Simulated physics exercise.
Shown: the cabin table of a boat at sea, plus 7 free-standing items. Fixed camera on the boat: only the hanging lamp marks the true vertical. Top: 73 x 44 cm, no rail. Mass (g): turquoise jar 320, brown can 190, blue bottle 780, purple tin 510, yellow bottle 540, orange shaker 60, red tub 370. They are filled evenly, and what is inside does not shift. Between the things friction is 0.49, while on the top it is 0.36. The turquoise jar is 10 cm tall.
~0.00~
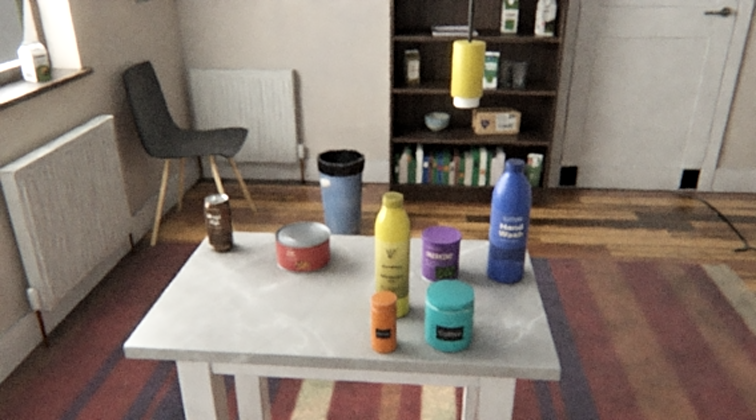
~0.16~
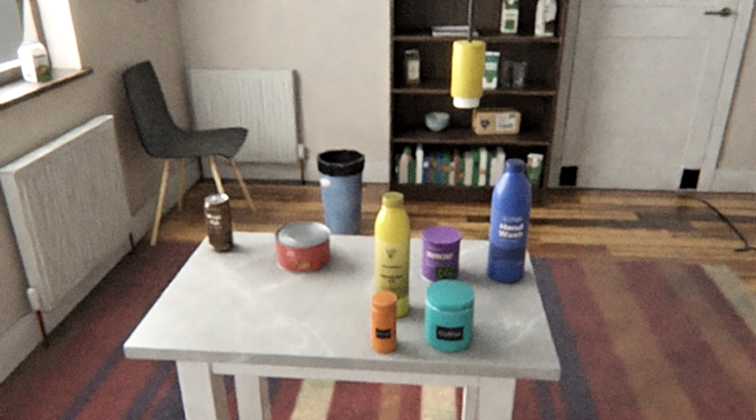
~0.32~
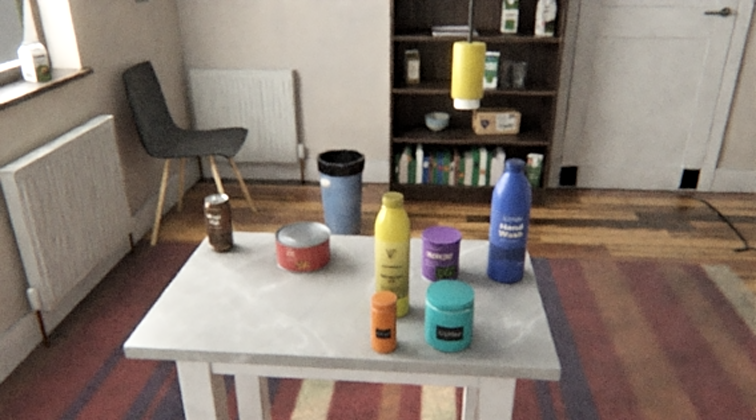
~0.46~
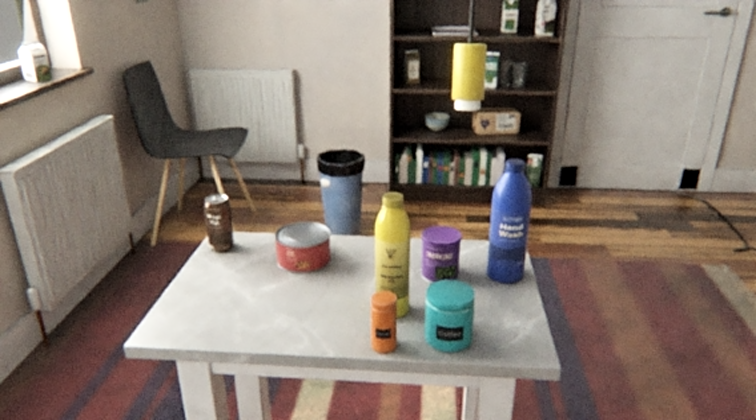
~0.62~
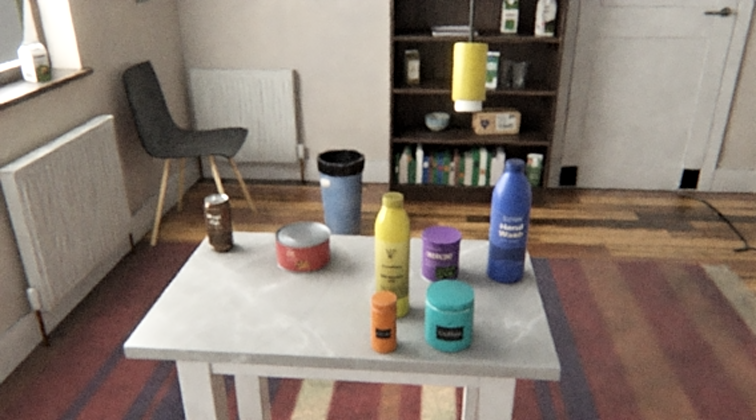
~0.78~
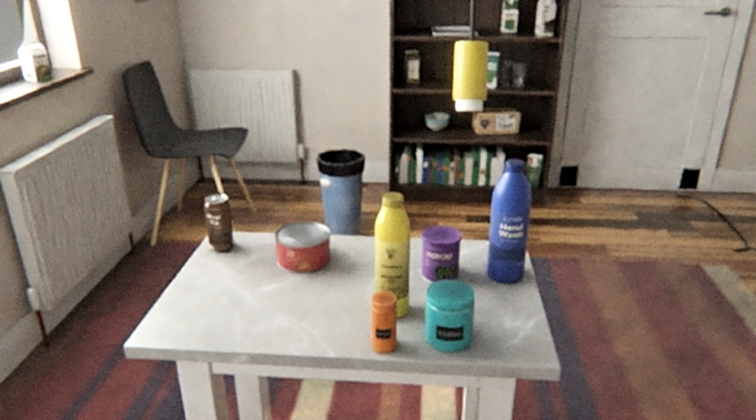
The footage shows a pale table holding seven containers, among them a yellow bottle, a blue bottle and a red tub, in a room with a chair and bookshelf; nothing on the tabletop visibly moves throughout.
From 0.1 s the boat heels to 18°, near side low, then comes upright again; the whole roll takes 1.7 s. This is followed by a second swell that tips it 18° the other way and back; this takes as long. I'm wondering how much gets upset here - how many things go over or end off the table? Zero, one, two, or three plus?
I'd say two things.
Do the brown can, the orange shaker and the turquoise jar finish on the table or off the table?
Well, the brown can does not come off, the orange shaker does come off, and the turquoise jar does not come off.
Around 1.48 s, floor tilted 6°, near side down; yellow bottle and orange shaker now off the table.
Around 1.68 s, floor tilted 1°, near side down.
Around 1.78 s, boat level.
Around 2.58 s, floor tilted 18°, far side down.
Finally (4.0 s), off the table, yellow bottle and orange shaker; the other 5 still in place (within 5 cm). In the last view, turquoise jar near (450, 315), brown can near (219, 224).
